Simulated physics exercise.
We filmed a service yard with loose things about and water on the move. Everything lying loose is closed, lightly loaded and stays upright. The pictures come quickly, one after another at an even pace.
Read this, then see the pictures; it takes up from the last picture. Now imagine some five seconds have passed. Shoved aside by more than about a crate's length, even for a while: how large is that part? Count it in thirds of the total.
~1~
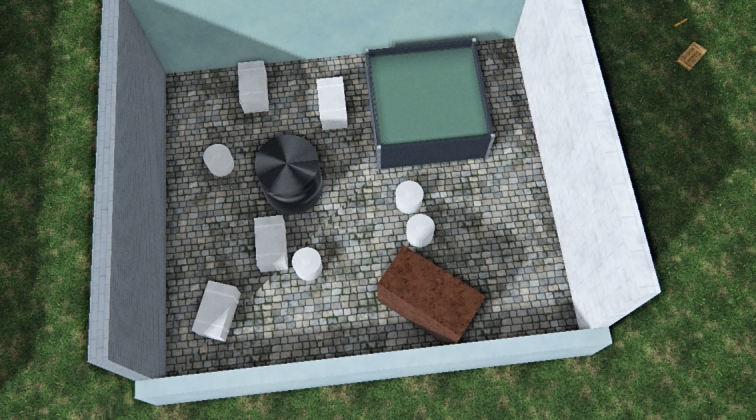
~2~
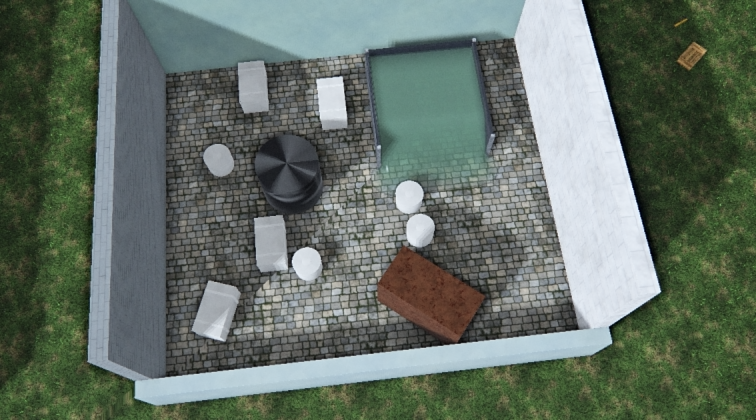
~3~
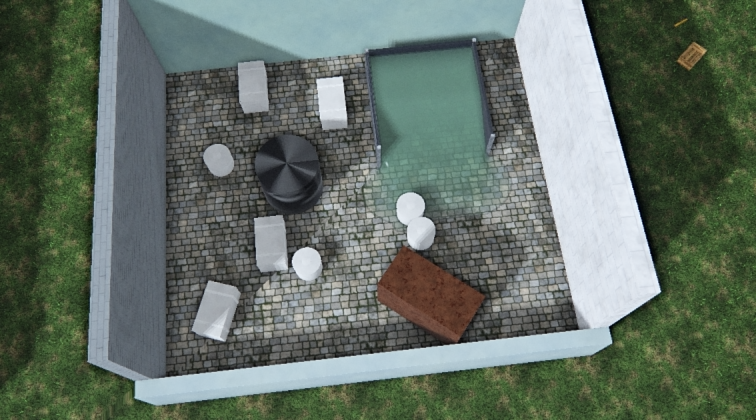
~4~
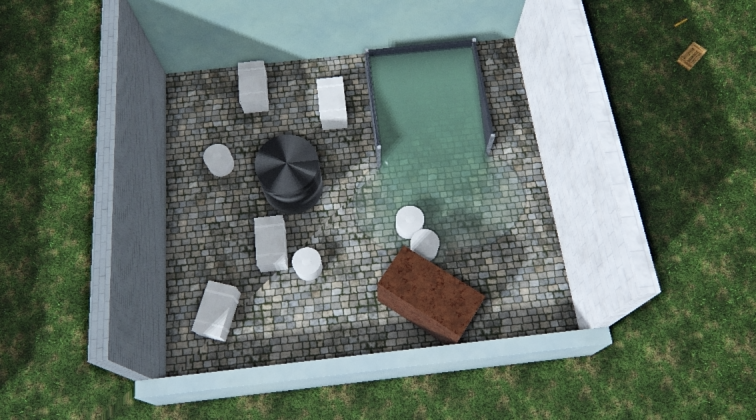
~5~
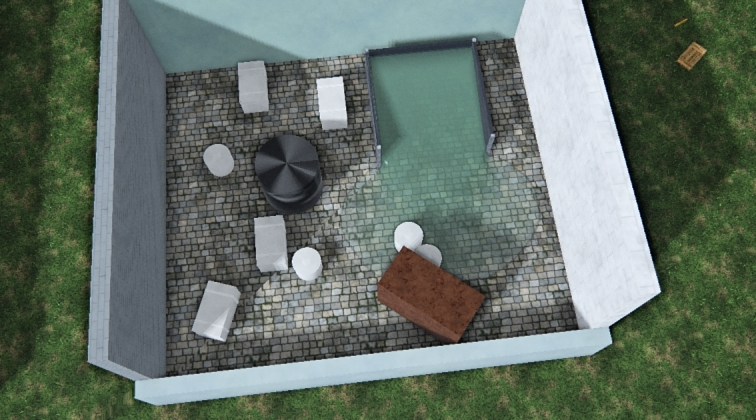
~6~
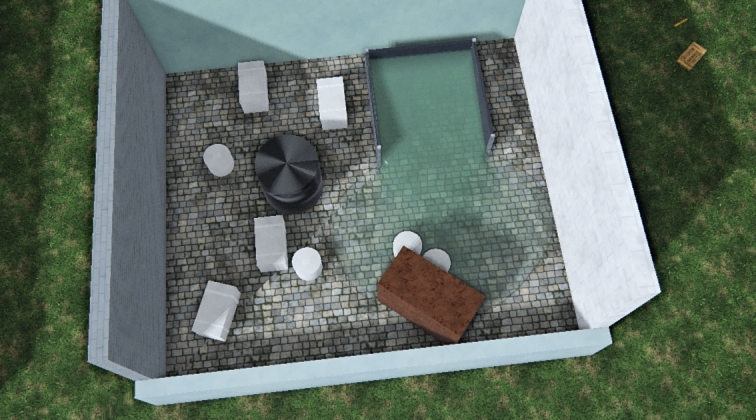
Out of the total, one to two thirds.
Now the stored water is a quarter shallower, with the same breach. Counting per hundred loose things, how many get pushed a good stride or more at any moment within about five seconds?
I'd say close to 60 per cent of the things.
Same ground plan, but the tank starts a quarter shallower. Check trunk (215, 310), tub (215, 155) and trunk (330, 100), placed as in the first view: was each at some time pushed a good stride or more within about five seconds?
In the order you named them: Went past the threshold, stayed within the threshold, stayed within the threshold.
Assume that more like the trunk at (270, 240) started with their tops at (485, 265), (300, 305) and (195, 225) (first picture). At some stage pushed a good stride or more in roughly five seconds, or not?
The answers, in order, are displaced a stride, displaced a stride and displaced a stride.
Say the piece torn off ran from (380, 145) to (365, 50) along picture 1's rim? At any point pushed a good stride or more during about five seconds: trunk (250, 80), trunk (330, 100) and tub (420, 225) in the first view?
Outcome by item - displaced that far / displaced that far / short of that distance.
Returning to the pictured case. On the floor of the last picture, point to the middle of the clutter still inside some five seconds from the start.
(276, 182).
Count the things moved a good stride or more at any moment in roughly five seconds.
So the number is 5.
A moment on, 2 of 8 are well off their spots; 2 afloat.
Next, 3 of 8 are well off their spots; 2 afloat.
Later, 4 of 8 are well off their spots; 3 afloat.
In the end, 5 of 8 are well off their spots, and 5 have been at some point; 5 afloat.
